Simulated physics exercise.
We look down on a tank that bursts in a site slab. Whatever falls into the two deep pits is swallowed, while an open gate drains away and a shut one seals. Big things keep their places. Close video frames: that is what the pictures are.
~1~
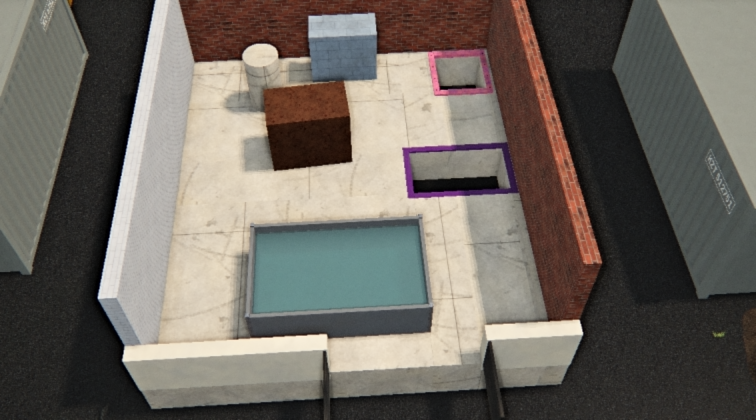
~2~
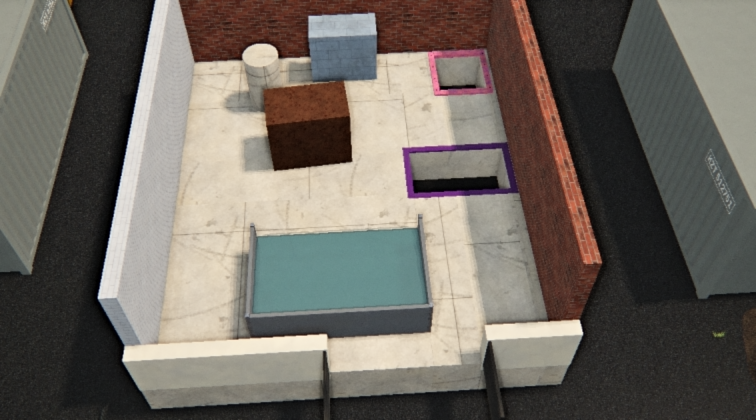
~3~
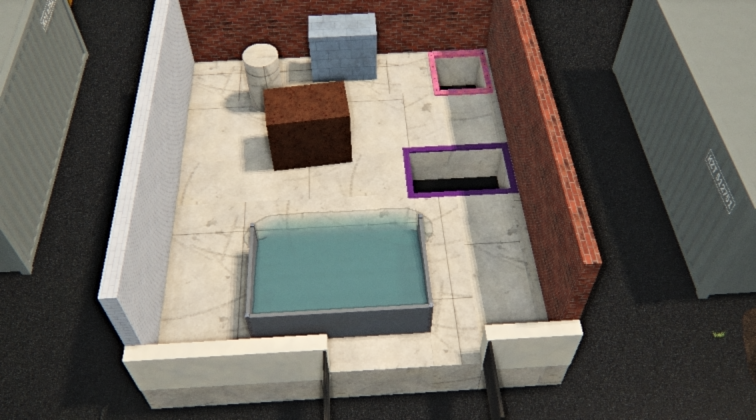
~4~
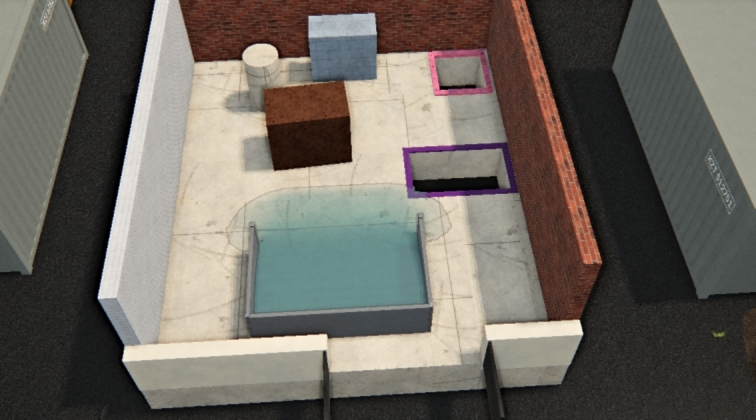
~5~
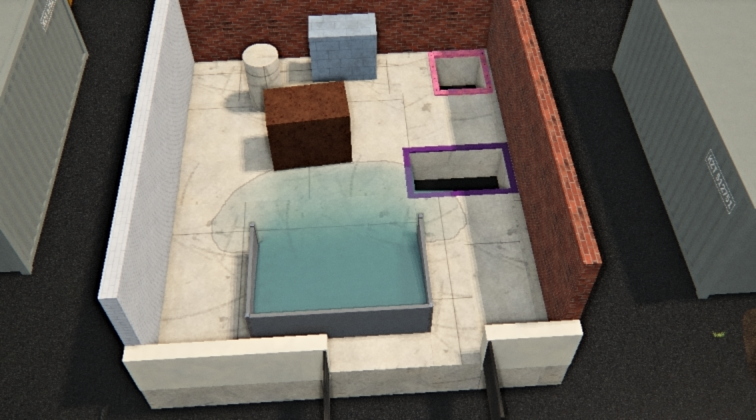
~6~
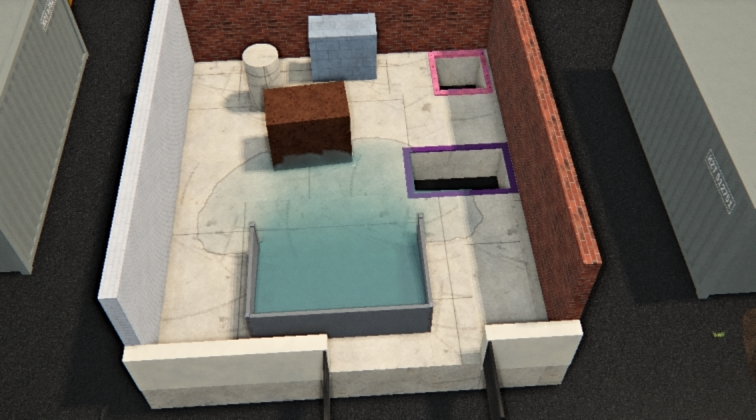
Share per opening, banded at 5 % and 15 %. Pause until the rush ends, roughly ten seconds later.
One by one: The gate is going to fail to get to five per cent; the purple pit is going to fail to stay at fifteen per cent or less; the pink pit is going to fail to land outside five to fifteen per cent.
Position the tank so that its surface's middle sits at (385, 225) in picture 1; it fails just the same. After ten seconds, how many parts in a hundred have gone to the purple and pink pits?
Tally in per cent: Purple pit 45, pink pit 10.
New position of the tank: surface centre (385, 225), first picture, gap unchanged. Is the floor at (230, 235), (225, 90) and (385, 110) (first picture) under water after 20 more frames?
Location one: Soaked; location two: Soaked; location three: Soaked.
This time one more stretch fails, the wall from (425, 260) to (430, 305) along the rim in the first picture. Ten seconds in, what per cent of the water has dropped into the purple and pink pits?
Near enough: Purple 45 percent, pink 0 percent.
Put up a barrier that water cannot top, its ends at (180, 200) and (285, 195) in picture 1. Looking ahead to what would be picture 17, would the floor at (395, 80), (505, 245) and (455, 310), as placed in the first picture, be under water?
In that order, I'd expect them to be reached by the flood, kept clear of the flood and kept clear of the flood.
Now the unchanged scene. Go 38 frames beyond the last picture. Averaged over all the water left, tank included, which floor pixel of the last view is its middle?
Near (303, 169).
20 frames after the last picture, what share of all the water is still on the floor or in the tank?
76 %.
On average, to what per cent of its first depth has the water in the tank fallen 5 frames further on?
Estimate: Around 40 %.
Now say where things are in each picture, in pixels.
The first frame shows still water in the tank at (338, 267).
In the second frame, water pours out on the tank's far side and has run to a hidden place.
In the third frame, water pours out on the tank's far side and has run to (428, 226).
In the fourth frame, the front is at (440, 211), out from the gap on the tank's far side.
In the fifth frame, the front is at (447, 192), out from the gap on the tank's far side.
In the sixth frame, water pours out on the tank's far side and has run to (405, 147).
A moment on, water covers 45 % of the floor; the gate 0 %, the purple pit 4 %, the pink pit 0 %.
Next, water covers 55 % of the floor; the gate 0 %, the purple pit 9 %, the pink pit 1 %.
Then, water covers 70 % of the floor; the gate 0 %, the purple pit 18 %, the pink pit 6 %.
Later, water covers 85 % of the floor; the gate 0 %, the purple pit 25 %, the pink pit 9 %.
In the end, water covers 85 % of the floor; the gate 1 %, the purple pit 33 %, the pink pit 10 %.
